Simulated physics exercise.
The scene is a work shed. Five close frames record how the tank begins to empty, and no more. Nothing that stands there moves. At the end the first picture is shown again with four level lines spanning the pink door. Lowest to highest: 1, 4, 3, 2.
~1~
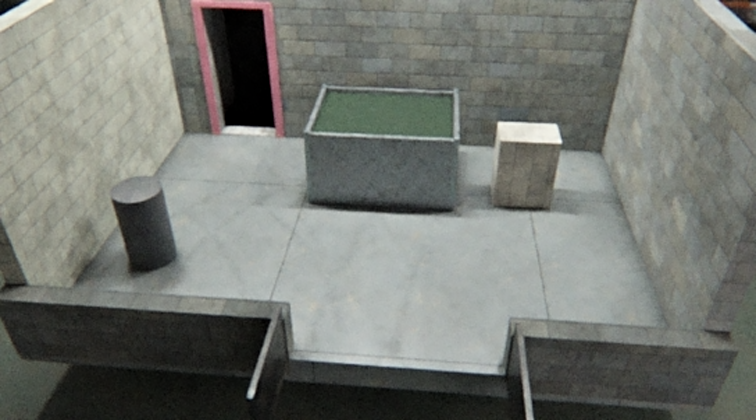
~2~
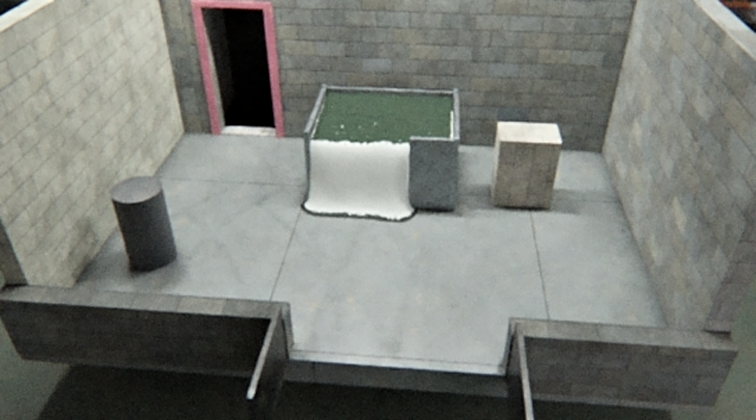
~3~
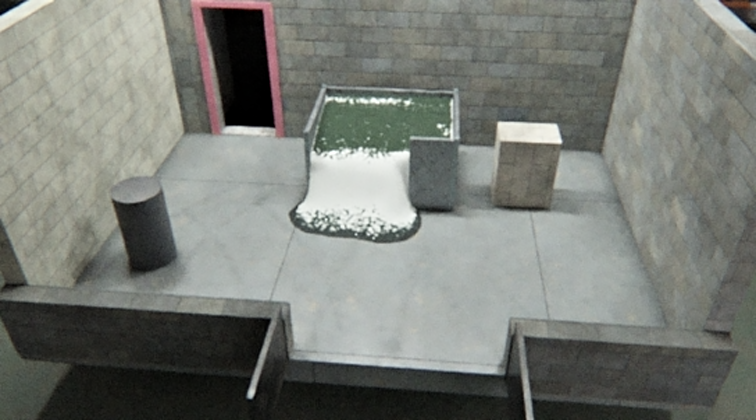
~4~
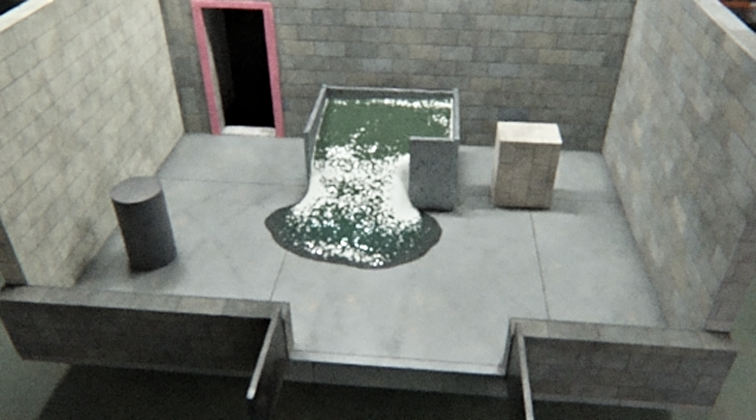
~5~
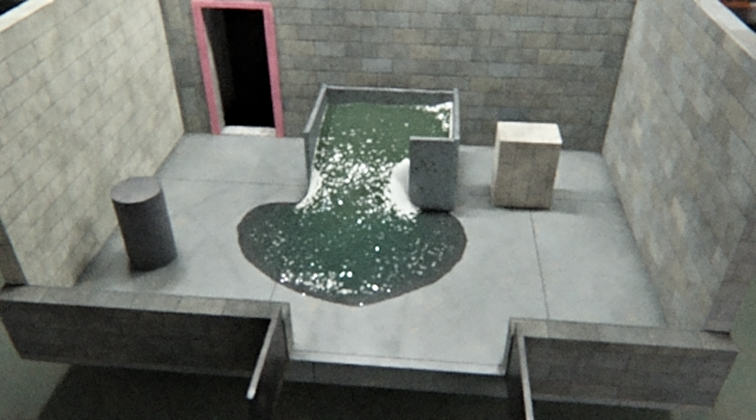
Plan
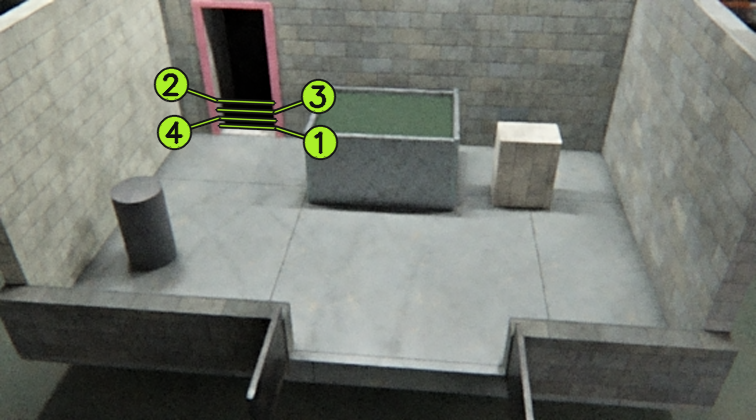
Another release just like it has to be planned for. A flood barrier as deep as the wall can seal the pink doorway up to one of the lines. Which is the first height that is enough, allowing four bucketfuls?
I would pick mark 1.
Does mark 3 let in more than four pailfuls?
No.
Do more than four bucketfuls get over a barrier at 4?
No, not at all.
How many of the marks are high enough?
All of the four.
On the marked copy, 1 at (248, 126); 2 at (244, 101); 3 at (245, 111); 4 at (247, 119); from the bottom up 1, 4, 3, 2.
With 1, a splash gets over, under a bucket.
With 2, nothing gets over.
With 3, nothing gets over.
With 4, nothing gets over.
